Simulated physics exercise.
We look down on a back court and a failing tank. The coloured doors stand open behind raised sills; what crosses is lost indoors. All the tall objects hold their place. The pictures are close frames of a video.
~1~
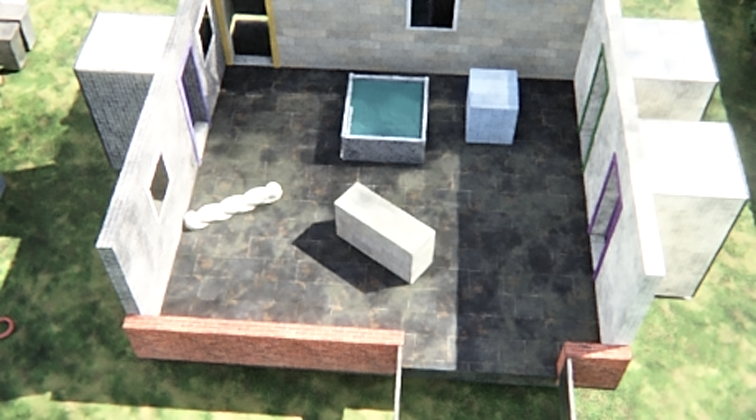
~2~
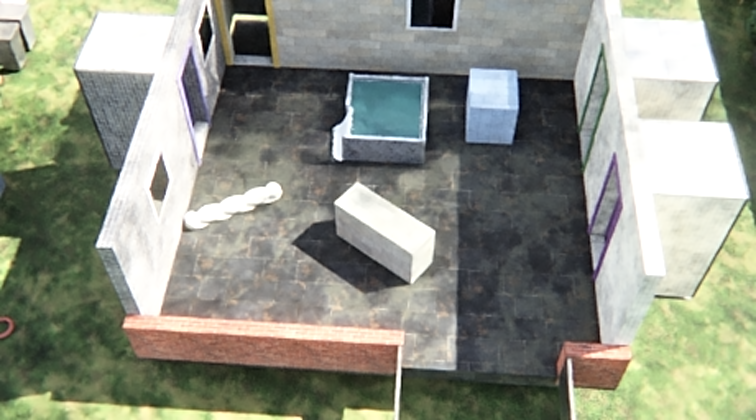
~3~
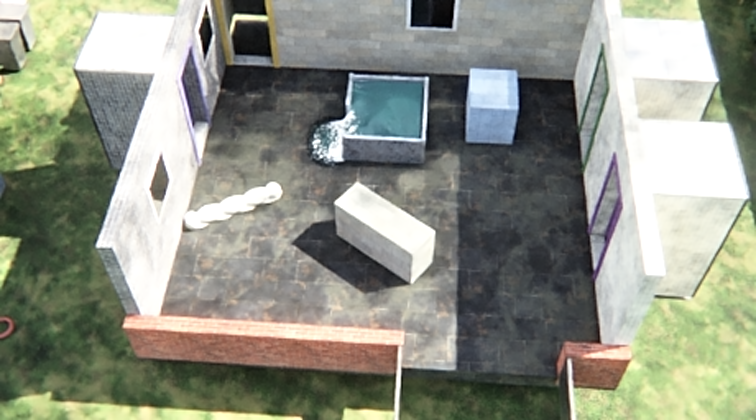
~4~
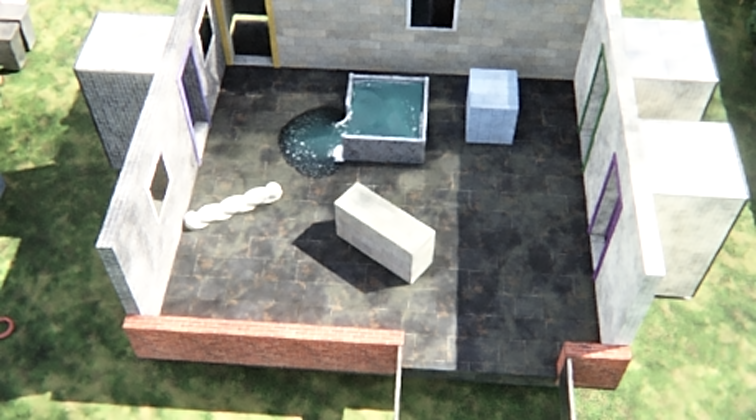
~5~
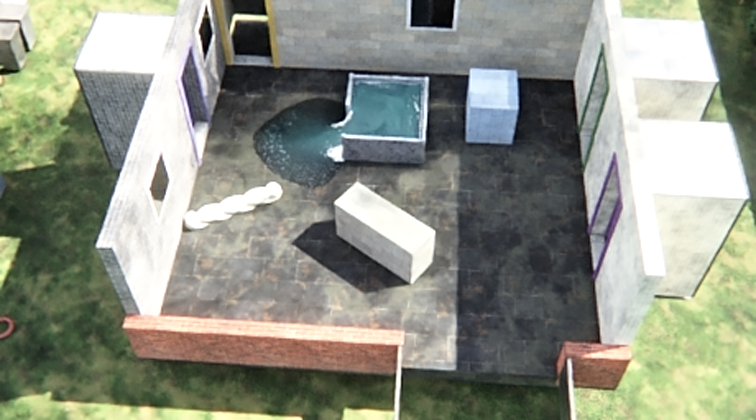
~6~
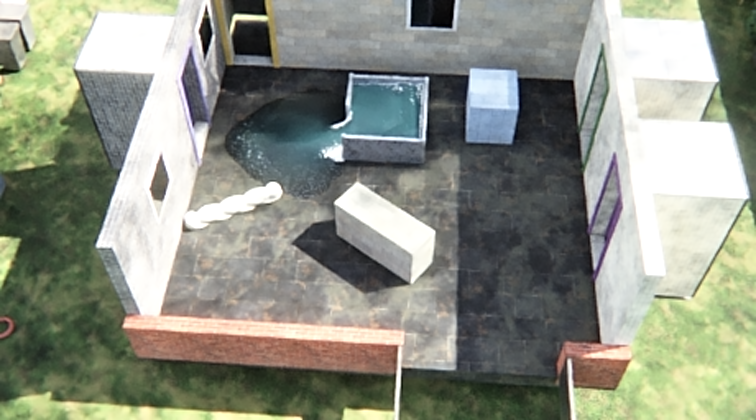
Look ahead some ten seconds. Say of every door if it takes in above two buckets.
The purple door holds within the limit; the green door holds within the limit; the yellow door floods; the blue door holds within the limit.
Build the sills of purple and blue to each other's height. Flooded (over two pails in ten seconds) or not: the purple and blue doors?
Purple door takes less, blue door lets more in.
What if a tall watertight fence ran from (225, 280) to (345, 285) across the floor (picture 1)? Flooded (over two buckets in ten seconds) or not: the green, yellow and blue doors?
One by one: The green door stays under; the yellow door is over; the blue door holds.
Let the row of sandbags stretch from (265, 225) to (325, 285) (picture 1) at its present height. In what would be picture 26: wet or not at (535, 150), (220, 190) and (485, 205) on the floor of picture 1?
One after the other: Free of water, covered, free of water.
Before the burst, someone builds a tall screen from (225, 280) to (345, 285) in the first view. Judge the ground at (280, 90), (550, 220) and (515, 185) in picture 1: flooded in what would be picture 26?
In turn: Covered, clear, clear.
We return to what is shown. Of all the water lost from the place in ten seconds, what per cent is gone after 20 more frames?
Near 25 in a hundred.
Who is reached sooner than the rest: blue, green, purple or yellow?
I say the blue-painted one.
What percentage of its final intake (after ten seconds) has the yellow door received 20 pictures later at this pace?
Roughly 25 per cent.
A moment on, water covers 15 % of the floor; the purple door not reached, the green door not reached, the yellow door not reached, the blue door wet at the sill, nothing in.
Next, water covers 20 % of the floor; the purple door not reached, the green door not reached, the yellow door wet at the sill, nothing in, the blue door under two buckets in.
Then, water covers 25 % of the floor; the purple door not reached, the green door not reached, the yellow door over two buckets in, the blue door under two buckets in.
Later, water covers 40 % of the floor; the purple door not reached, the green door not reached, the yellow door far over two buckets in, the blue door under two buckets in.
In the end, water covers 50 % of the floor; the purple door not reached, the green door not reached, the yellow door far over two buckets in, the blue door under two buckets in.
